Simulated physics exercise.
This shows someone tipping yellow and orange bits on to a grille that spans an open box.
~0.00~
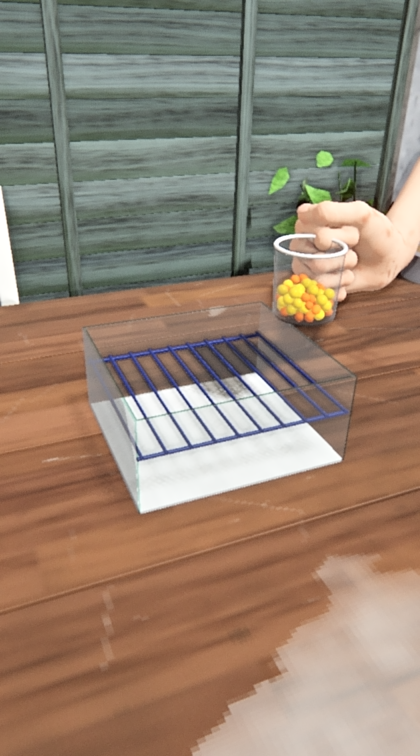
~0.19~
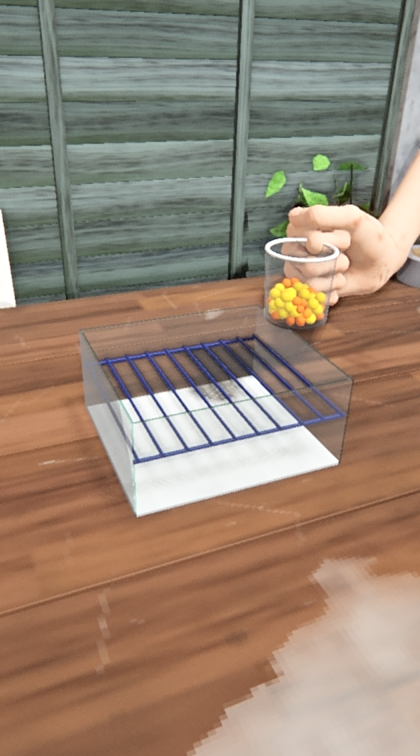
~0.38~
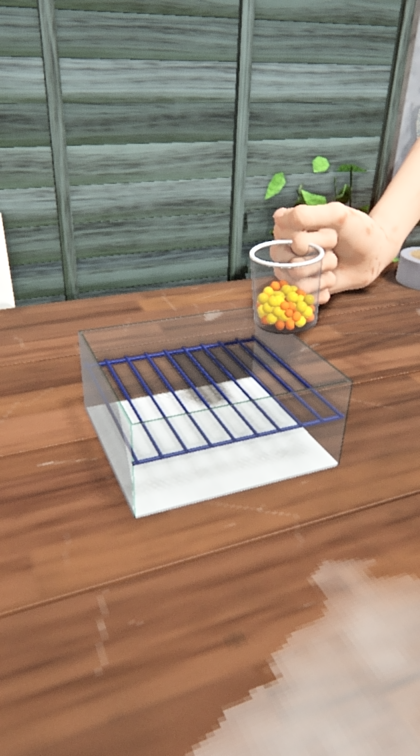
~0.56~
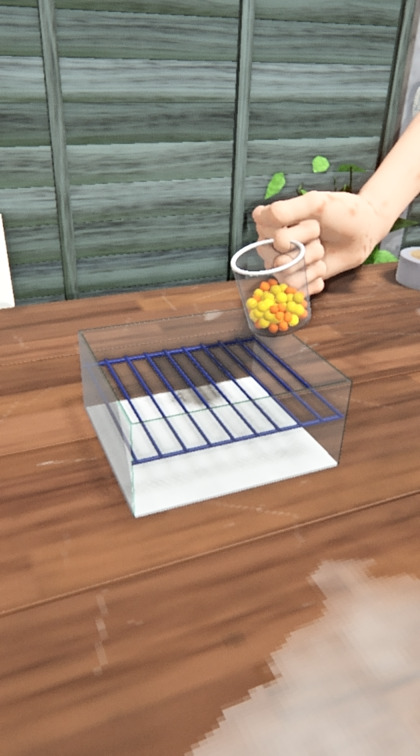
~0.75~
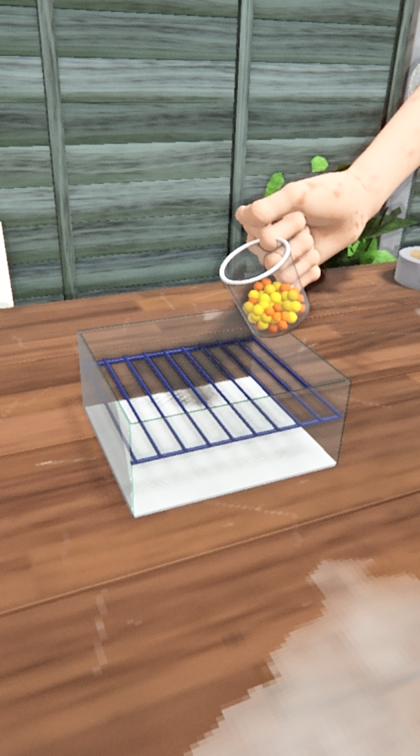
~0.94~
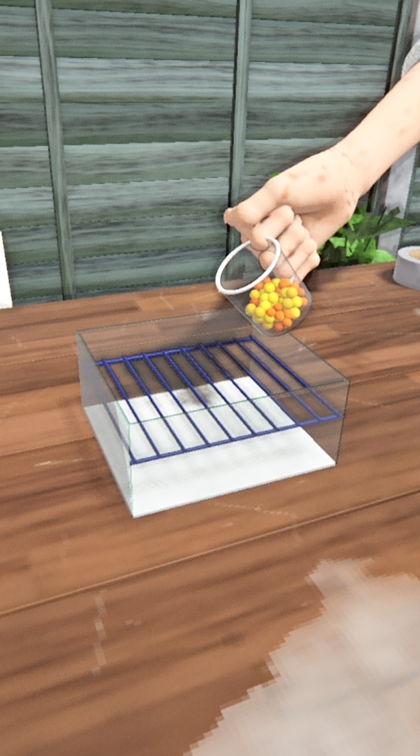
A hand at the upper right holds a clear cup over a brown wooden table, seen from slightly above, with a green slatted wall and leaves behind. The cup holds small yellow and orange pieces, and left of it sits a clear open box with a dark blue wire rack above a white base. The hand moves the cup a little left, then tilts it steadily leftward toward the box, the pieces staying inside.
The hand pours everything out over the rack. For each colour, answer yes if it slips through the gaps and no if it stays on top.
Answers: Yellow ones - yes; orange ones - yes.
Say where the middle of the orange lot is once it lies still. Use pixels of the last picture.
Near (222, 428).
After 1.26 s, yellow ones, all in the cup; orange ones, all in the cup.
After 1.67 s, yellow ones, all in the cup; orange ones, all in the cup.
After 2.11 s, yellow ones, about a third in the cup, about half on or over the wires, a small part under the rack; orange ones, about half in the cup, about a third on or over the wires, about a quarter under the rack.
At rest (3.4 s), yellow ones, all under the rack; orange ones, all under the rack.
